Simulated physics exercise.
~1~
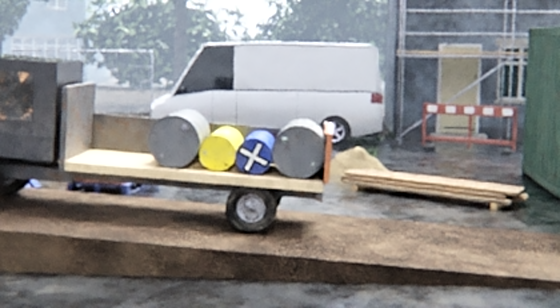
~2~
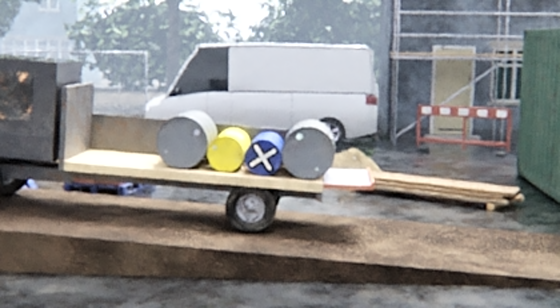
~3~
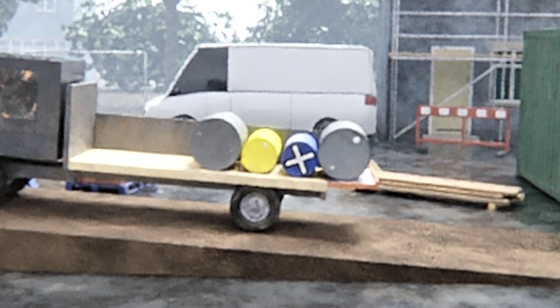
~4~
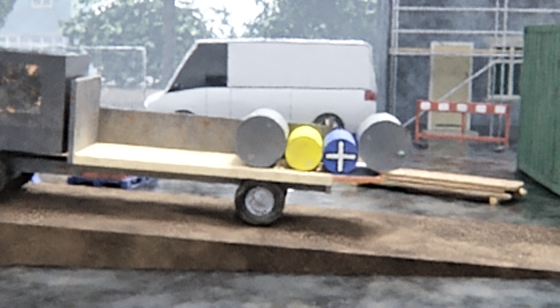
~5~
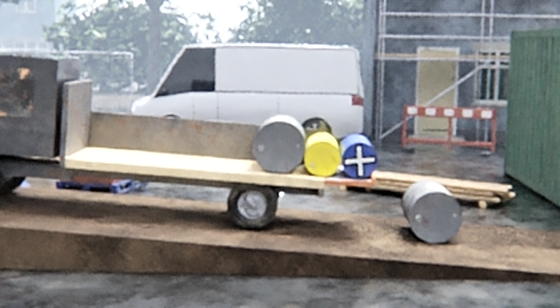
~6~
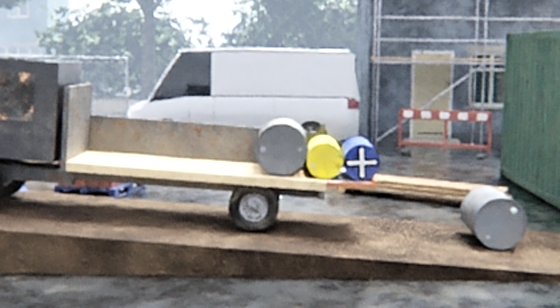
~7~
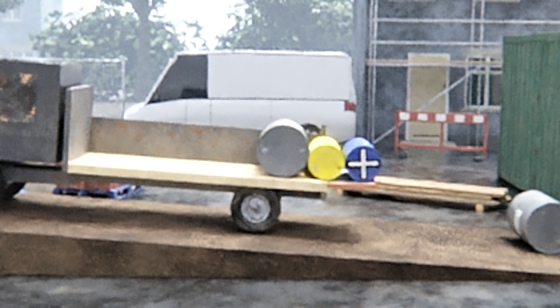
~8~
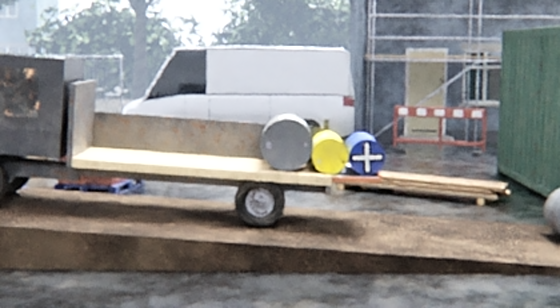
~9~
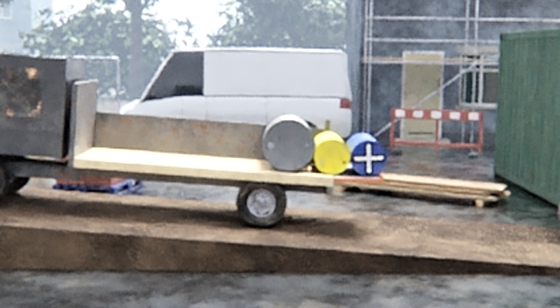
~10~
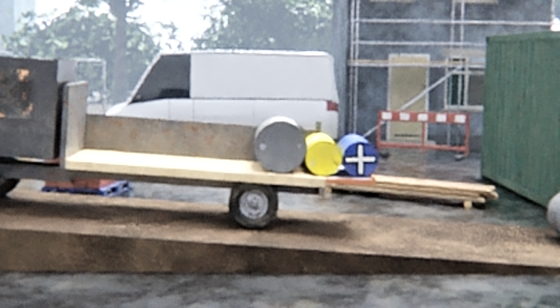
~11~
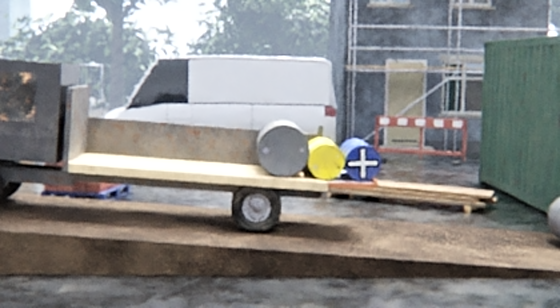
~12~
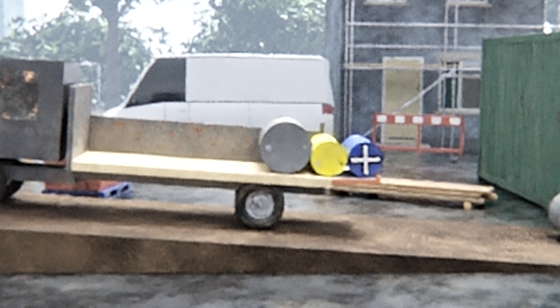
In a wet yard on a slope, the tailgate of a pick-up swung down and four drums rolled right along its bed; one grey drum dropped off and rolled away, while the blue stopped on the lowered gate with the yellow and other grey behind it.
